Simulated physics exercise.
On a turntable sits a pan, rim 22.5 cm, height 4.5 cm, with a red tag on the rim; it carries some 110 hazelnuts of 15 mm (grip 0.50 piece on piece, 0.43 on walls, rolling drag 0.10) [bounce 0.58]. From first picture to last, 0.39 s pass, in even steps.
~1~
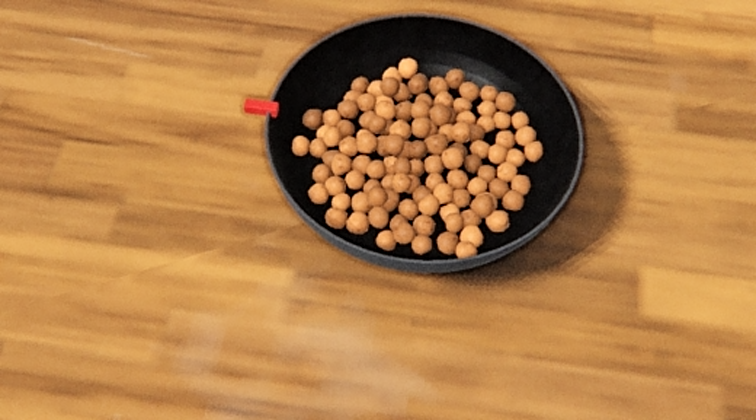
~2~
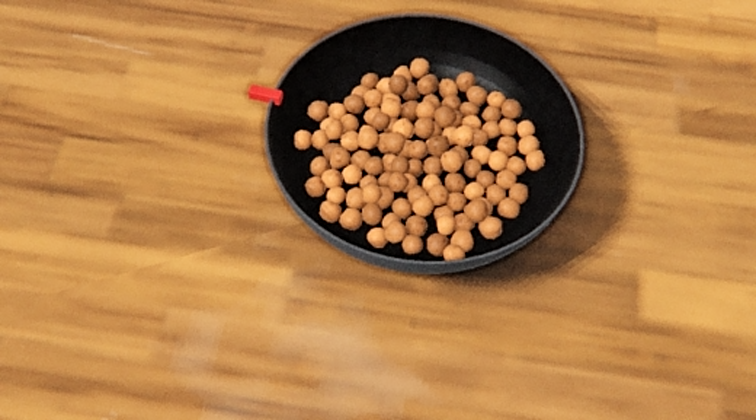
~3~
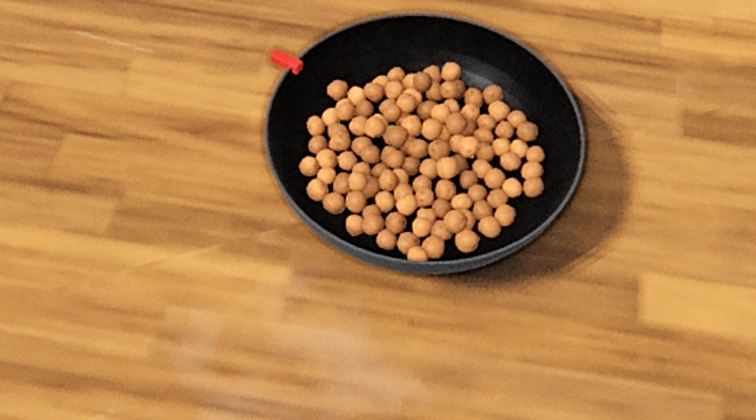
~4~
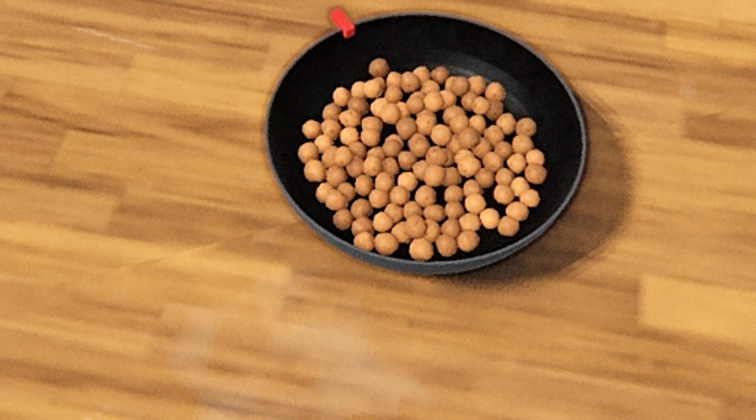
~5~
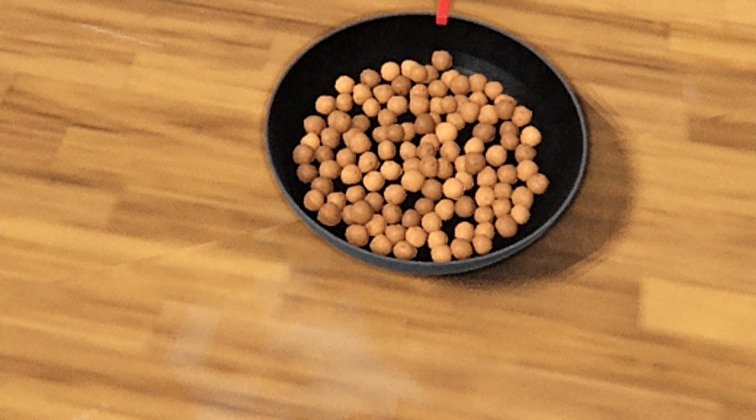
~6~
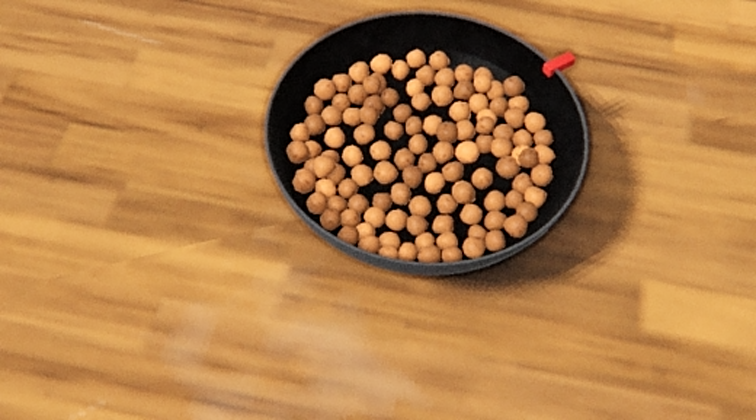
On a wooden surface, a dark pan of brown balls turns clockwise, gradually speeding up.
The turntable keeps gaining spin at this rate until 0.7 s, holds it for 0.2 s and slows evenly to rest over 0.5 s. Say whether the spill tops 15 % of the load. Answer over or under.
Share that leaves it, set against 15 %: Over.
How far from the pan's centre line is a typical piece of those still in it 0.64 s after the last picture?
Some 10.0 cm.
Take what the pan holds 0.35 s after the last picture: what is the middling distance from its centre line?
About 10.0 cm.
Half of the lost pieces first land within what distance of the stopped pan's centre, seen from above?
Roughly 40 cm.
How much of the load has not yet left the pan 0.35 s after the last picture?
Roughly 100 per cent.
Then, 0.35 s after the last picture, pan 100 %; middle of the pieces not yet landed near (420, 140).
Then, 0.64 s after the last picture, fallen in front of where it stops 10 %, fallen right of where it stops 10 %, fallen left of where it stops 10 %, fallen behind where it stops 5 %, pan 55 %, in the air 10 %; middle of the pieces not yet landed near (406, 138).
Then, 0.90 s after the last picture, fallen in front of where it stops 15 %, fallen right of where it stops 10 %, fallen left of where it stops 15 %, fallen behind where it stops 10 %, pan 50 %; middle of the pieces not yet landed near (429, 148).
Then, 1.16 s after the last picture, fallen in front of where it stops 15 %, fallen right of where it stops 10 %, fallen left of where it stops 15 %, fallen behind where it stops 10 %, pan 50 %; middle of the pieces not yet landed near (428, 159).
In the end, fallen in front of where it stops 15 %, fallen right of where it stops 10 %, fallen left of where it stops 15 %, fallen behind where it stops 10 %, pan 50 %.
